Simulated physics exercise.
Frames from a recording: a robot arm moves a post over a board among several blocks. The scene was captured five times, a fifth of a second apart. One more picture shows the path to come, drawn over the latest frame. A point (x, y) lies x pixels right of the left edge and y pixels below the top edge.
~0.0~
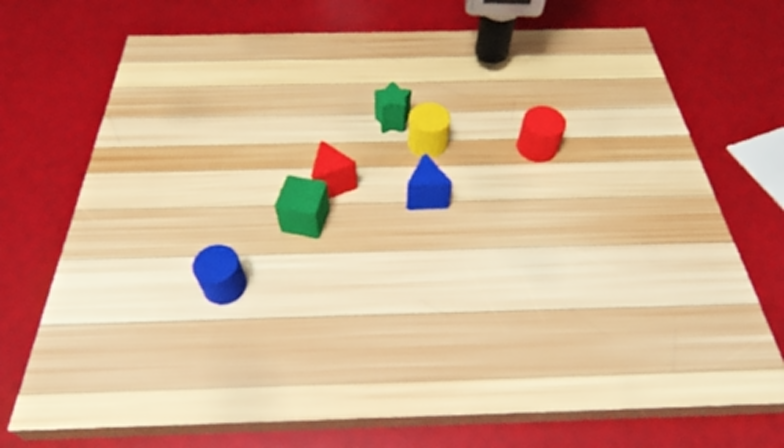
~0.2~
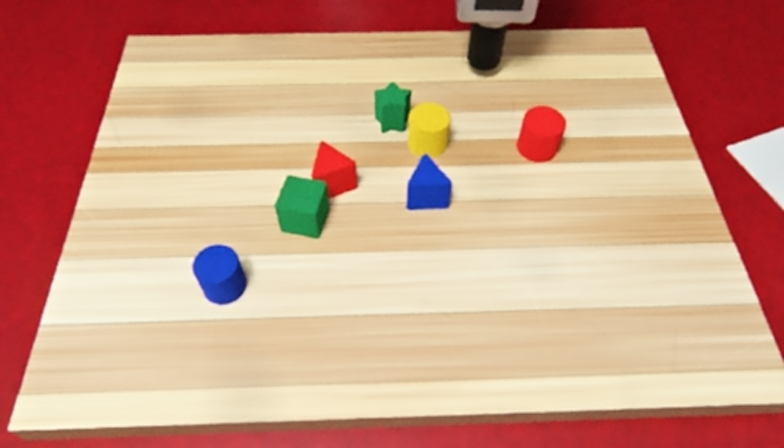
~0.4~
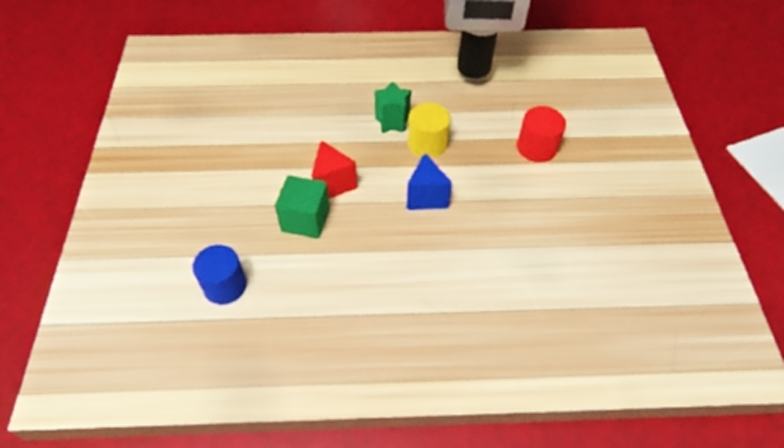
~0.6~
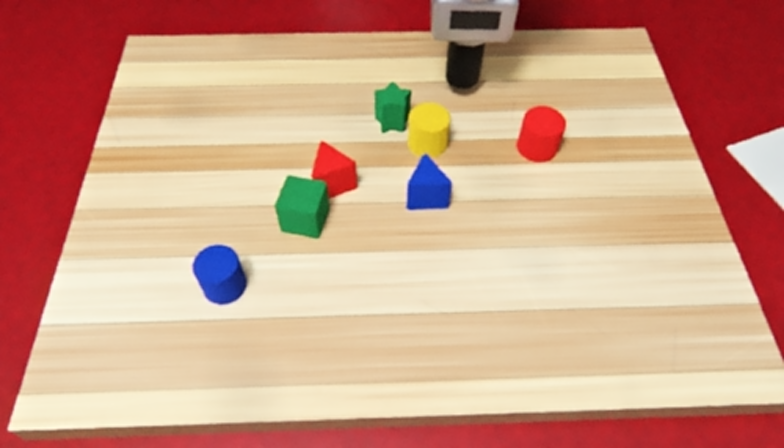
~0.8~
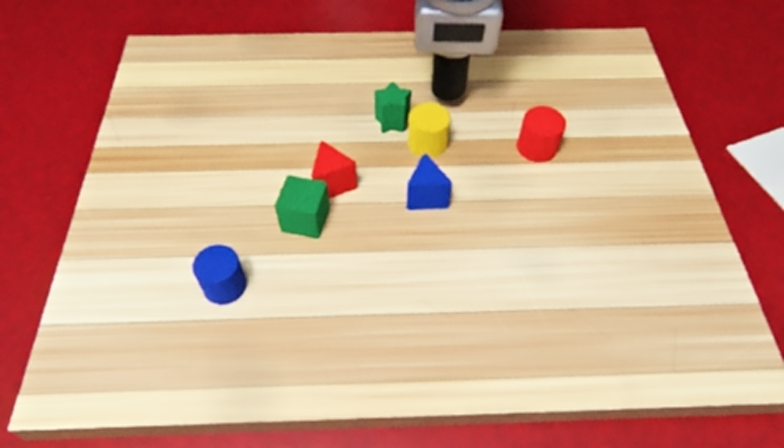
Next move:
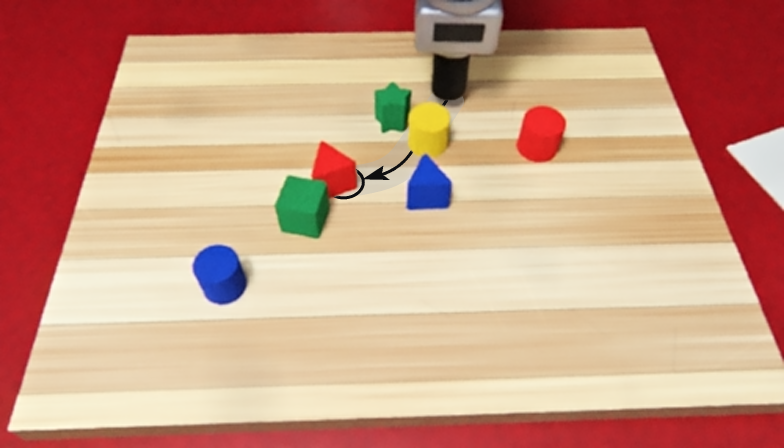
A black post on a robot arm slid slowly down and to the left from the top of the wooden board, nearing the yellow cylinder and green star, while all the colored blocks stayed still.
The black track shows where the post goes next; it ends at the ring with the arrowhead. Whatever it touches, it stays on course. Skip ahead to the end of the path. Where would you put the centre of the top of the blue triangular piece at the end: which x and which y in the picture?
At the end it should sit near (437, 204).
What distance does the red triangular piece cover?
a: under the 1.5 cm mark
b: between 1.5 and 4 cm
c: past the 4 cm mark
The answer is b.
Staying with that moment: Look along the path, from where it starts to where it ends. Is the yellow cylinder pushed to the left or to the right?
Shifted left.
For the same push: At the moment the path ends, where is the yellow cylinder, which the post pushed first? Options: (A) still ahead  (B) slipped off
My answer is option B.
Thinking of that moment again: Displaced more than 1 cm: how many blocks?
At least three of them.
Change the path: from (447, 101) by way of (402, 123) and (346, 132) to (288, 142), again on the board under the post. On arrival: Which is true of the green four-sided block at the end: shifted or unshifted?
It is still on its spot.
Drawn move, from (447, 101) via (424, 134) and (396, 168), ending at (344, 183).
On the path given first. One third of the way, post at (425, 122); yellow cylinder at (422, 136).
Two thirds of the way, post at (395, 157); blue triangular piece at (436, 204), turned 30° anticlockwise; yellow cylinder at (405, 173).
At the end, post at (343, 171); red triangular piece at (307, 163), turned 30° clockwise; green star still; blue triangular piece at (437, 204), turned 30° anticlockwise; yellow cylinder at (399, 178).
